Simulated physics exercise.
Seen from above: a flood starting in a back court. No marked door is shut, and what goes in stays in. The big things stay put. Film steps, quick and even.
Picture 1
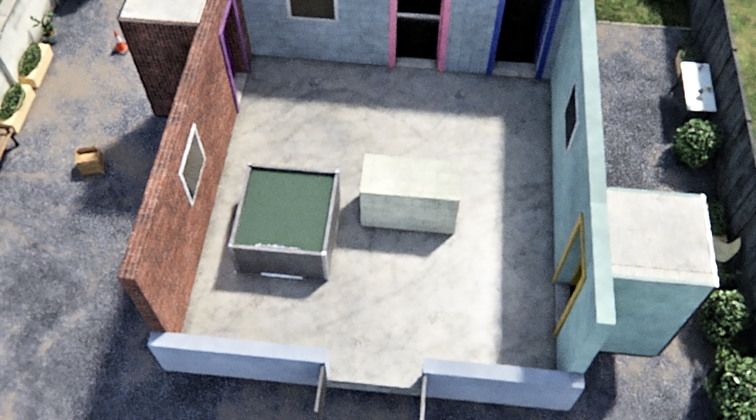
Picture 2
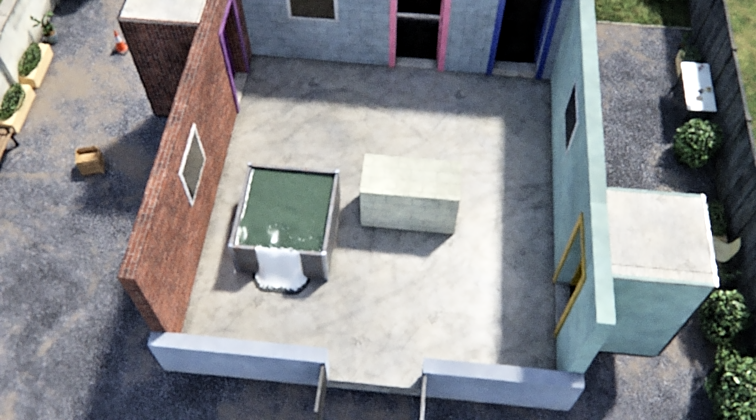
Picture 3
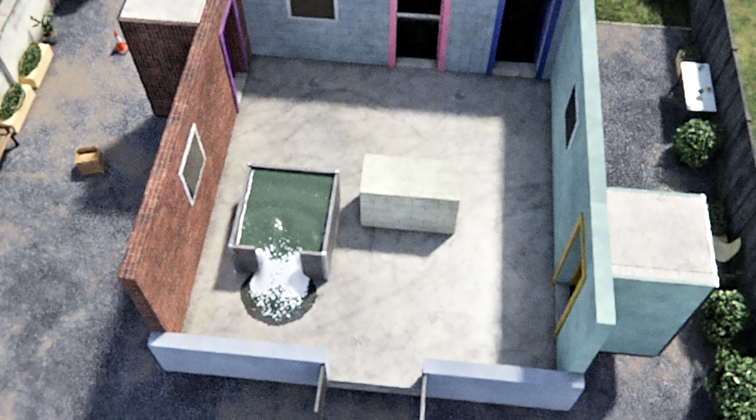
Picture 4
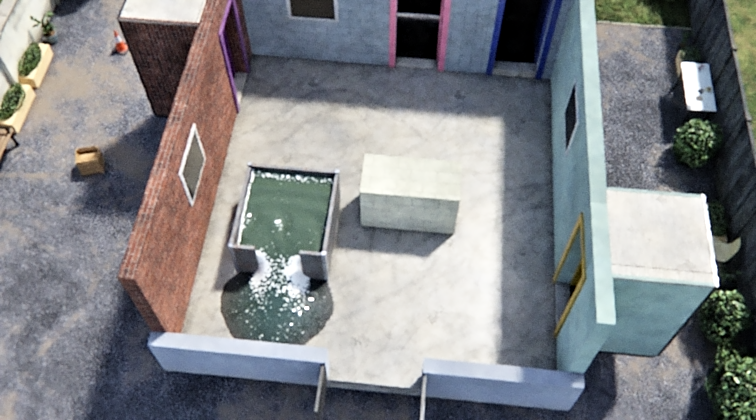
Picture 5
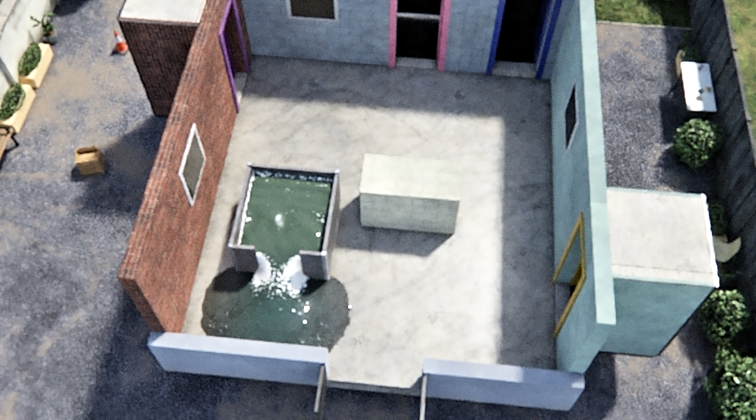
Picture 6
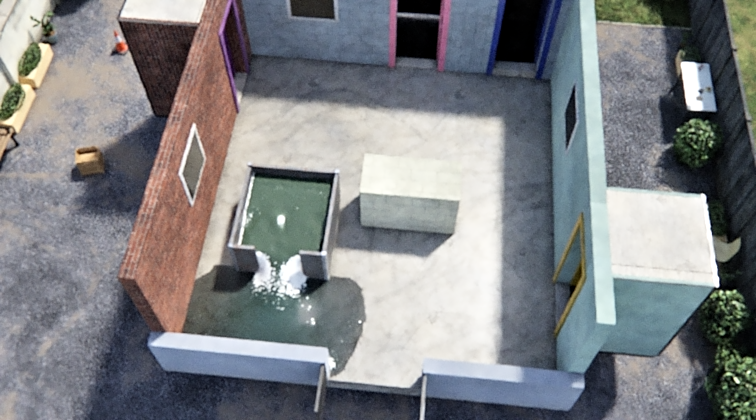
White, foaming water bursts from the near side of a dark, green-topped tank in a walled court with a pale floor, seen from high above. A pale block sits right of the tank, between a red brick wall on the left and a pale teal one on the right. The water spreads into a widening dark pool toward the brick wall and front wall, while the camera stays still.
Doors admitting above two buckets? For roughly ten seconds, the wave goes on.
Result: The blue door respects the limit for sure. The yellow door respects the limit for sure. The pink door respects the limit for sure. The purple door respects the limit for sure.
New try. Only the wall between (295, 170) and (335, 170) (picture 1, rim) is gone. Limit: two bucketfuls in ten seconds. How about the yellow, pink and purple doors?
Going door by door, yellow falls below the limit, then pink overflows, then purple overflows.
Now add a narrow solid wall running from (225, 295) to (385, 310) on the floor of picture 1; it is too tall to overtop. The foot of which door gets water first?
Answer: The one in yellow.
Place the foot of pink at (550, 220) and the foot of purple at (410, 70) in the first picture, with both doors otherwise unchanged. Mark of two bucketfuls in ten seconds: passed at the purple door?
I reckon the purple door doesn't reach it.
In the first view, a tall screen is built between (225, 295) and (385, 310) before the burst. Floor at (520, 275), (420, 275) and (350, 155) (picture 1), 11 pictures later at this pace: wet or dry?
Taking the points in the order given, they are inundated, inundated and high and dry.
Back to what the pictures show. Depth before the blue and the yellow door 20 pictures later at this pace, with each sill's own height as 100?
About 0 and 130 per cent.
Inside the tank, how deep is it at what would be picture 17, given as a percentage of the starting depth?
Around 48 percent.
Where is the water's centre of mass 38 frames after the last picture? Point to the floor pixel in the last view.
The spot I would choose is (342, 240).
A moment on, water covers 15 % of the floor; the blue door not reached, the yellow door not reached, the pink door not reached, the purple door not reached.
Next, water covers 25 % of the floor; the blue door not reached, the yellow door not reached, the pink door not reached, the purple door not reached.
Then, water covers 45 % of the floor; the blue door not reached, the yellow door wet at the sill, nothing in, the pink door not reached, the purple door wet at the sill, nothing in.
Later, water covers 65 % of the floor; the blue door not reached, the yellow door under two buckets in, the pink door wet at the sill, nothing in, the purple door wet at the sill, nothing in.
In the end, water covers 90 % of the floor; the blue door wet at the sill, nothing in, the yellow door under two buckets in, the pink door wet at the sill, nothing in, the purple door under two buckets in.
